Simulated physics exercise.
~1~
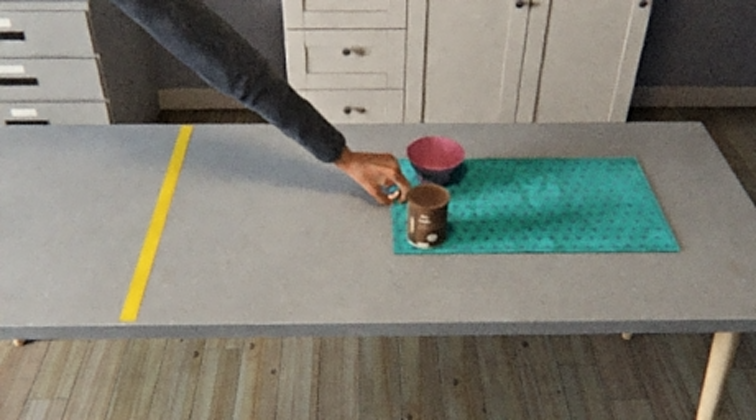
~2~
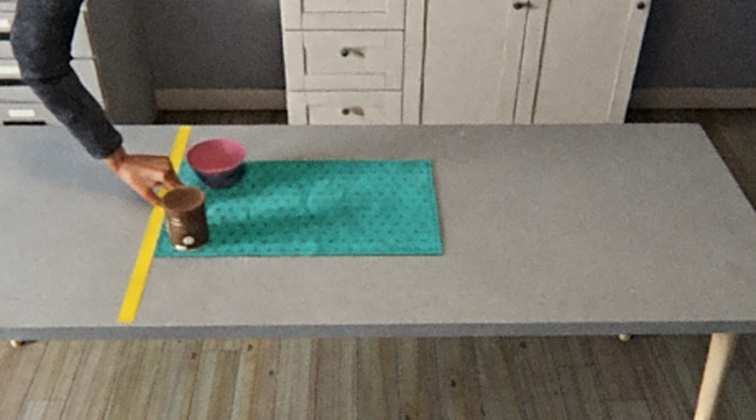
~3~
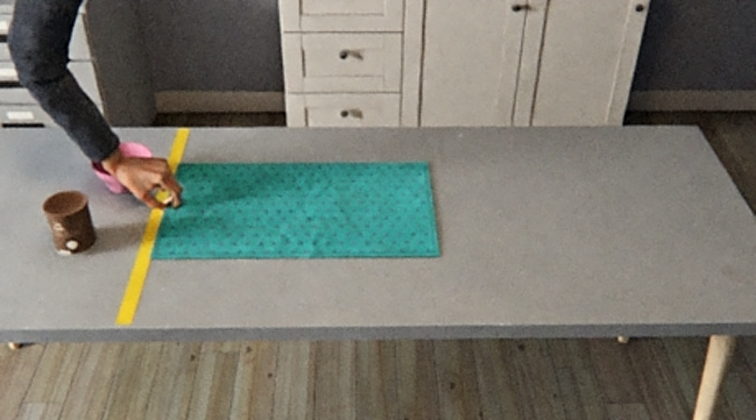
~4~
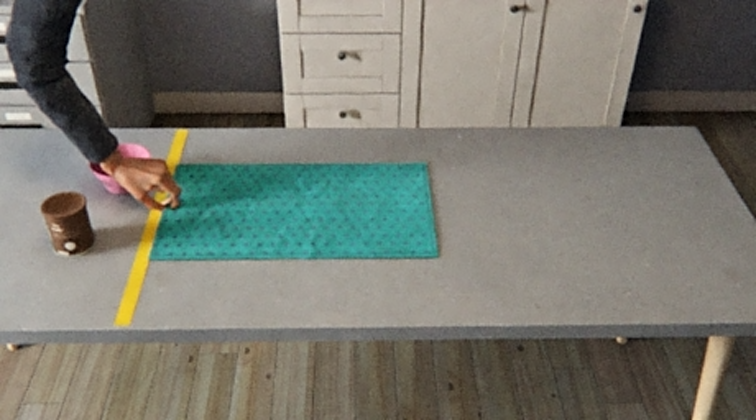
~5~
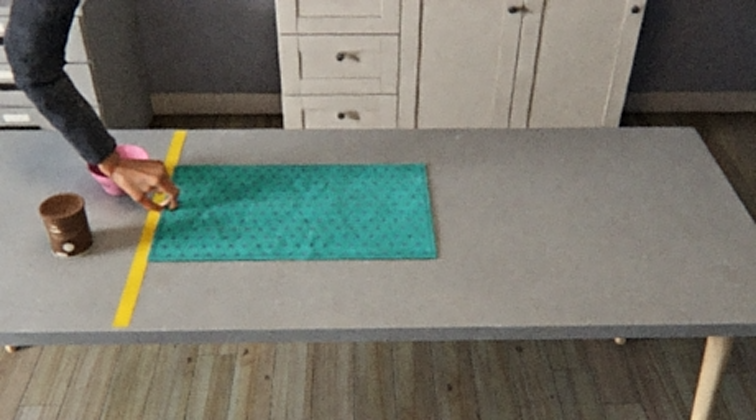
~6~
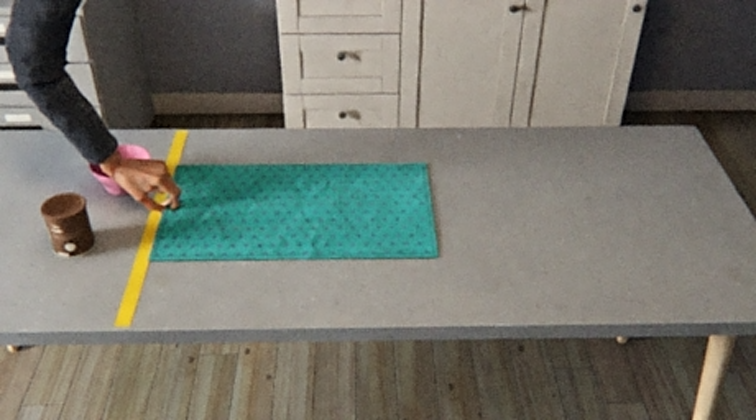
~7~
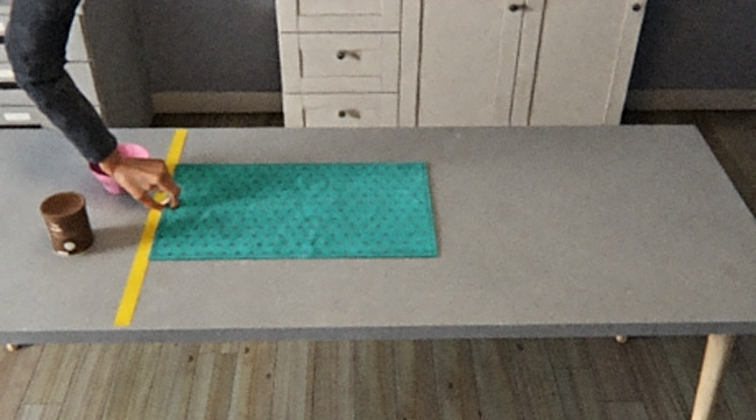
Turquoise cloth pulled left by a hand to a yellow tape line, brown tin and pink bowl sliding off past its edge.
